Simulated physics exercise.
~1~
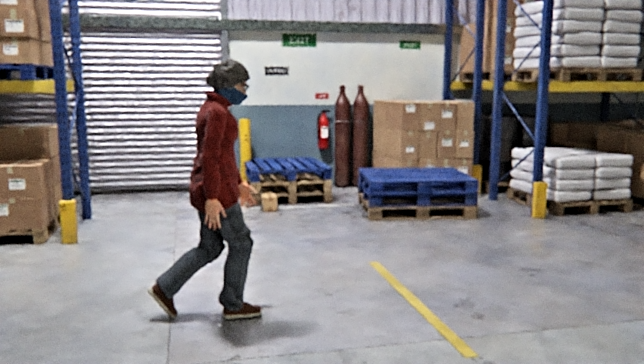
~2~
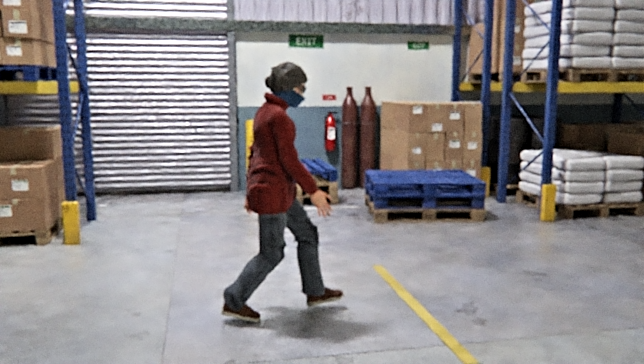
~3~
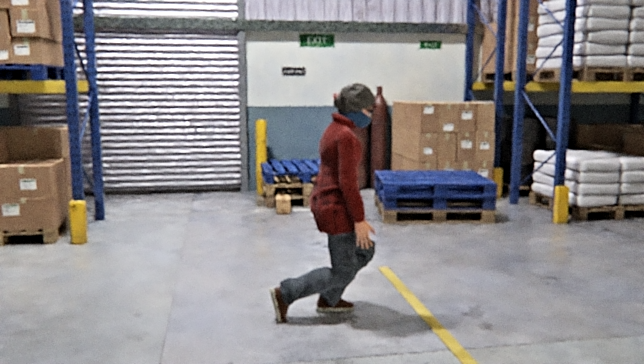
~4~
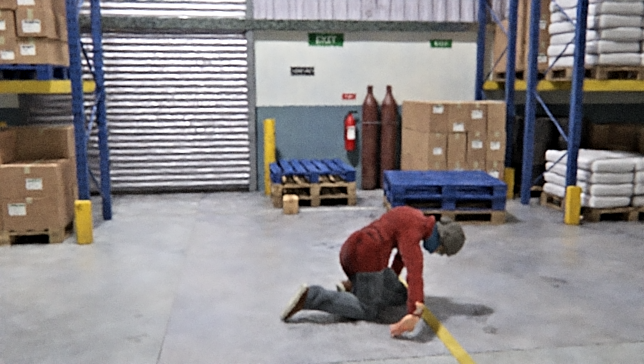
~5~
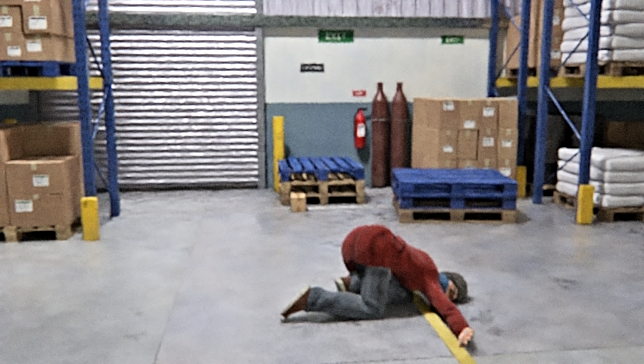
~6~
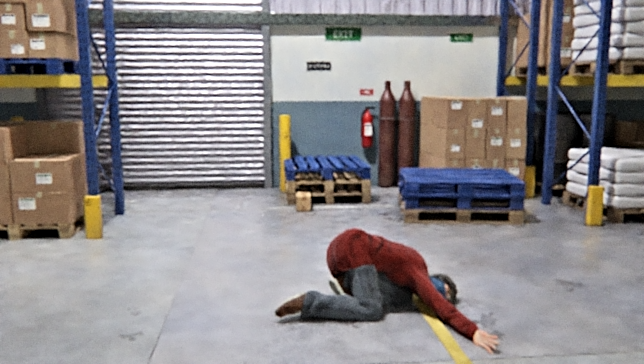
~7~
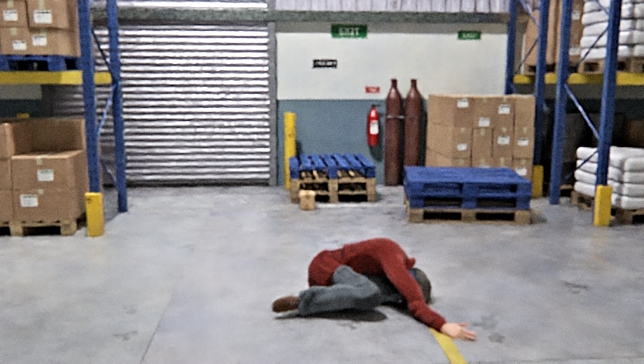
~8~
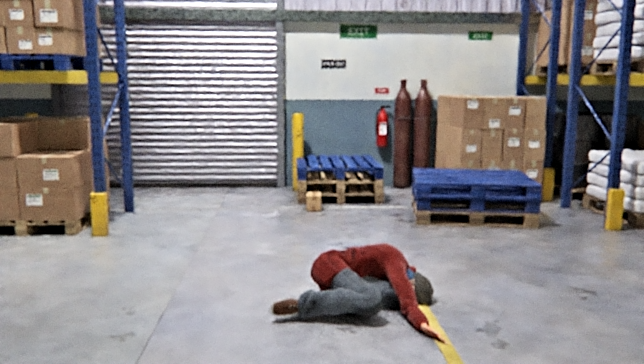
A warehouse with a grey concrete floor is seen from the side, the view drifting slightly. Blue racks with boxes and white sacks flank a roller shutter, and blue pallets, brown cartons, two dark red cylinders and a fire extinguisher stand at the back. A person in a red jacket, grey trousers, dark cap and blue face covering walks right toward a yellow floor strip. The knees buckle, and the person drops onto hands and knees, then folds forward with an arm reaching across the strip. The person ends curled on the floor, hips and chest short of the strip.
